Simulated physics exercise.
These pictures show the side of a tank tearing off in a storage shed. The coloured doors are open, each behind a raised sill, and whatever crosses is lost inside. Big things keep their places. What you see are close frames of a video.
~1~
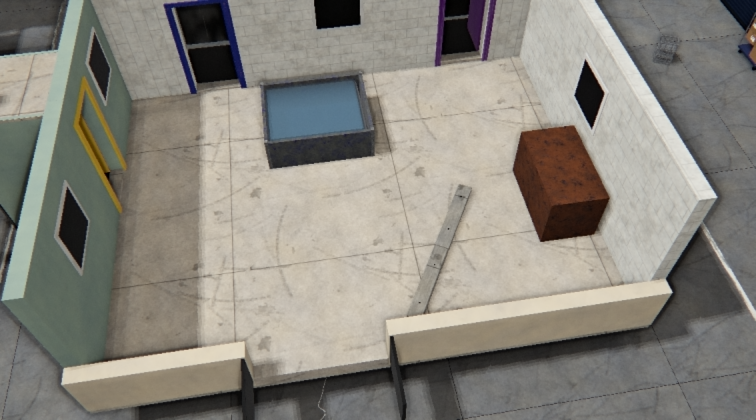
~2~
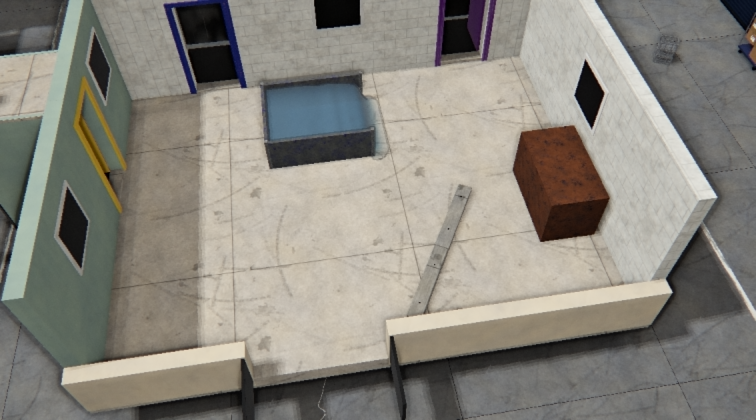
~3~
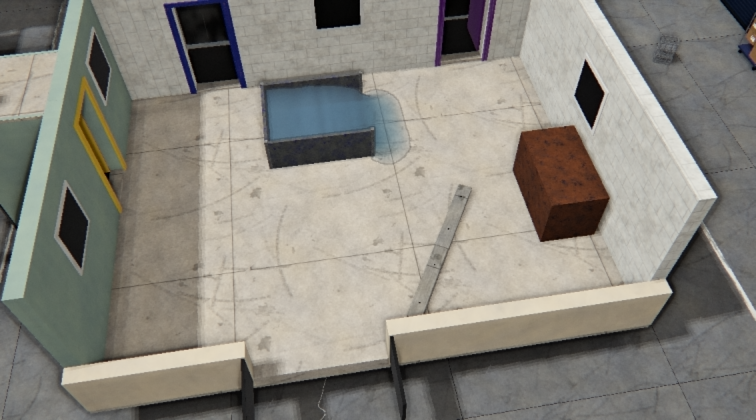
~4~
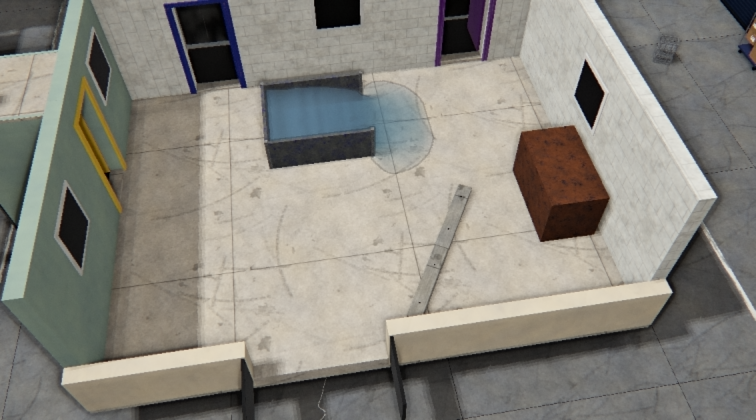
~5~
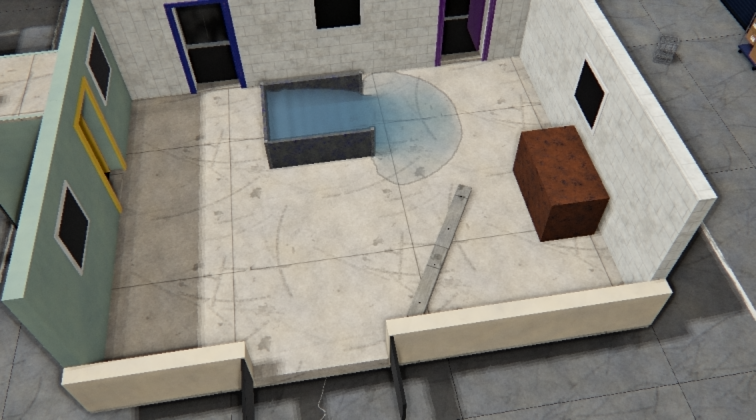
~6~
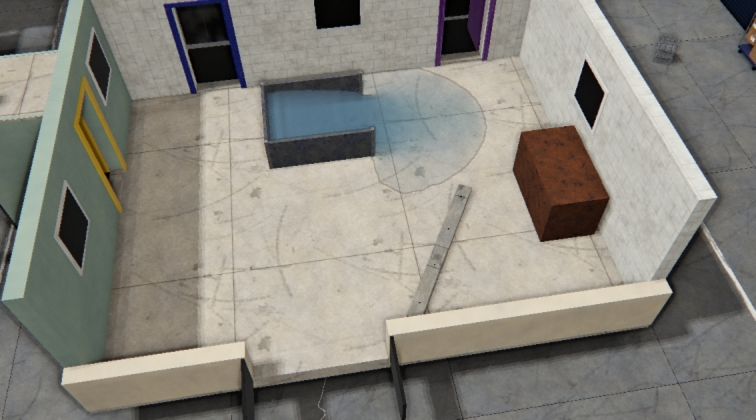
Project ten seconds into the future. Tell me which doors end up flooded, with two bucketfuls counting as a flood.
Here is how it goes: The yellow door escapes flooding; the purple door ends up flooded; the blue door escapes flooding.
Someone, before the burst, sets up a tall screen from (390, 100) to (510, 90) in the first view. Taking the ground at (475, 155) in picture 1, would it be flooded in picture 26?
There: Under water.
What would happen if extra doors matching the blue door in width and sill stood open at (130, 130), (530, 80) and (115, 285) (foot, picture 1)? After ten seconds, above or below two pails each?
In order: Falls short, exceeds it, falls short.
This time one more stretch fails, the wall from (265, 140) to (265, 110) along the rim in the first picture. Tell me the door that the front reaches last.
It's the purple-painted one.
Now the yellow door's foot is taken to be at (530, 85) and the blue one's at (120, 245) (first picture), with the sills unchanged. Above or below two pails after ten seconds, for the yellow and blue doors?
Result - yellow door crosses the line, blue door does not reach it.
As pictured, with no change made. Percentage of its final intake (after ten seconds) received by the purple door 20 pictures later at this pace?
Roughly 40 %.
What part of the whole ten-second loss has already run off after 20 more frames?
Roughly 25 percent.
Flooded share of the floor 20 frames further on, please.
My estimate is close to 35 per cent.
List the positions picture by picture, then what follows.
The first picture shows still water in the water tank at (316, 110).
In the second picture, the front is at (375, 158), out from the gap at (365, 119).
In the third picture, the front is at (392, 160), out from the gap at (365, 121).
In the fourth picture, water pours out at (365, 121) and has run to (423, 154).
In the fifth picture, the front is at (458, 131), out from the gap at (365, 121).
In the sixth picture, the front is at (482, 128), out from the gap at (365, 121).
A moment on, water covers 25 % of the floor; the yellow door not reached, the purple door wet at the sill, nothing in, the blue door not reached.
Next, water covers 25 % of the floor; the yellow door not reached, the purple door under two buckets in, the blue door not reached.
Then, water covers 35 % of the floor; the yellow door not reached, the purple door over two buckets in, the blue door not reached.
Later, water covers 50 % of the floor; the yellow door not reached, the purple door over two buckets in, the blue door not reached.
In the end, water covers 75 % of the floor; the yellow door not reached, the purple door over two buckets in, the blue door wet at the sill, nothing in.
